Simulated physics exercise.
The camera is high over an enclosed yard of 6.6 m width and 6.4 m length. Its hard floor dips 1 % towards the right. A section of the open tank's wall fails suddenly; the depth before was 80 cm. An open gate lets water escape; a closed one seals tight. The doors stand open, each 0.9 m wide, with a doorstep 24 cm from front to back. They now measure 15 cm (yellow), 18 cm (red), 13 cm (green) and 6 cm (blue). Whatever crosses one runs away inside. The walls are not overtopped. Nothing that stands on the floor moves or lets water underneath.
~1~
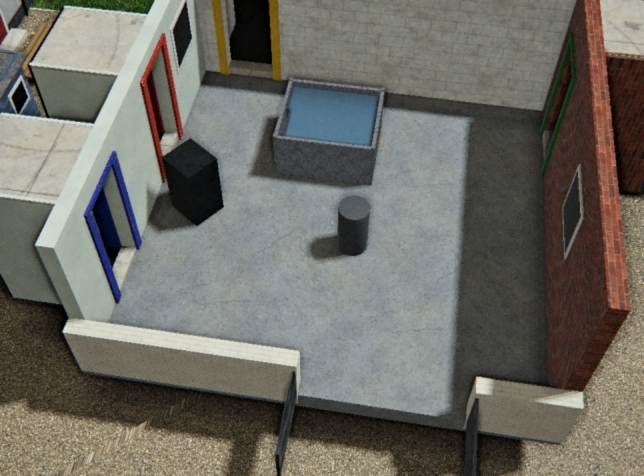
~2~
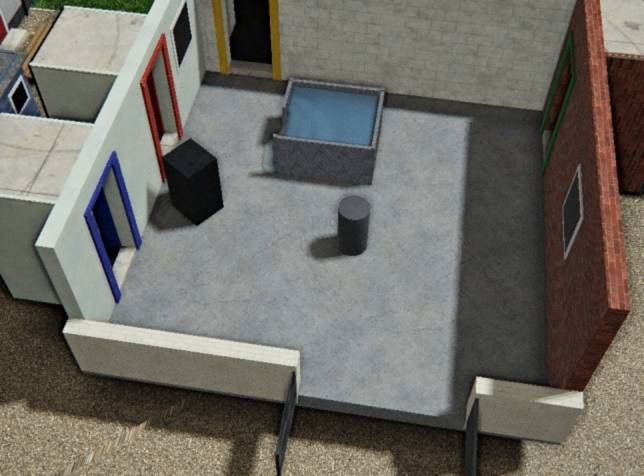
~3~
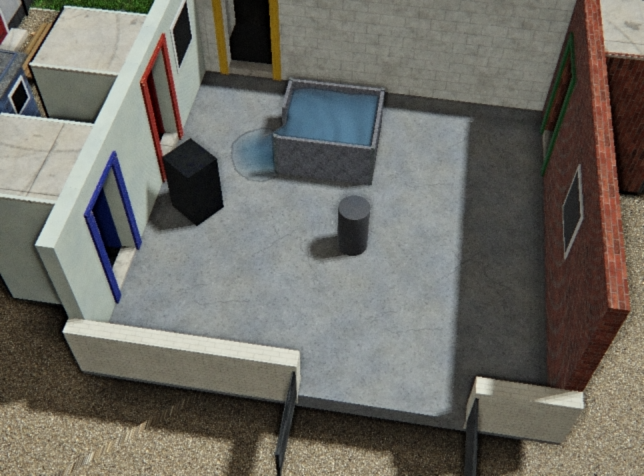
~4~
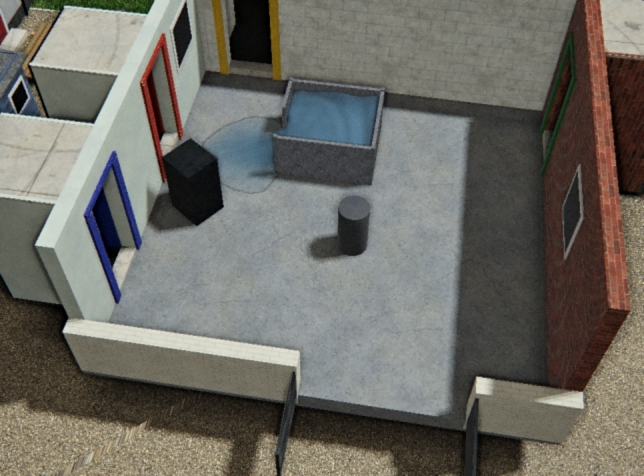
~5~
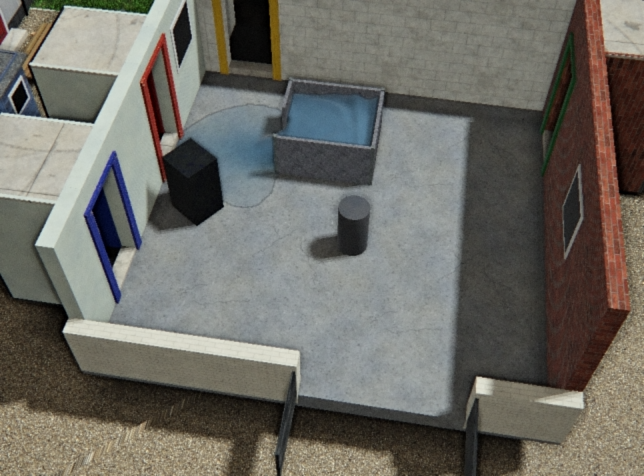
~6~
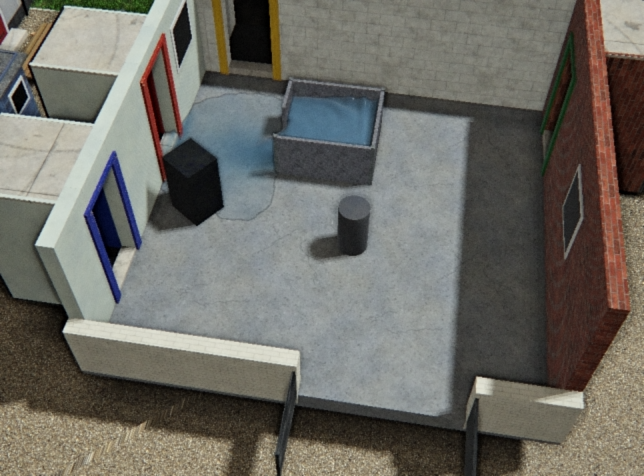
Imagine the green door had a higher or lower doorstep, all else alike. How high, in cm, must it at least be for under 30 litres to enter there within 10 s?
Close to 7 cm is just enough.
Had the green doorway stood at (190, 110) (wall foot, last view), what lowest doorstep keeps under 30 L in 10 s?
Roughly 18 cm.
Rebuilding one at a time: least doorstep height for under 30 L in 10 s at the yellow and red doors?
About 12.0 cm at yellow and 28 cm at red.
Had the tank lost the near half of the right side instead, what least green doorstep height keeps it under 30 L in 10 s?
Some 16 cm.
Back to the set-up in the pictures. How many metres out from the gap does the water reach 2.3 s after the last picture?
Some 4.8 m out.
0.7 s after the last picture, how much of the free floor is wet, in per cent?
Near 15 per cent is wet.
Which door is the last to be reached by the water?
The green one.
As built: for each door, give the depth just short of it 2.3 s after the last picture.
Depths in cm: Yellow 15, red 21, green 0, blue 4.
Then, 0.7 s after the last picture water covers 15 % of the floor, deepest (38 cm) near (167, 172); it has not reached the green door.
Then, 2.3 s after the last picture water covers 35 % of the floor, deepest (22 cm) near (203, 79); it has not reached the green door.
Then, 9.3 s after the last picture water covers 85 % of the floor, deepest (10 cm) near (527, 125); 9 cm at the green door, 0 litres in over its 13 cm doorstep.
At the green door as built, the water peaked near 11 cm, 6.3 s after the last picture.
Run again over the same 10 s with other heights there, 41 litres in over 6 cm, 16 litres over 8 cm. The limit of 30 litres is kept from about 7 cm up.
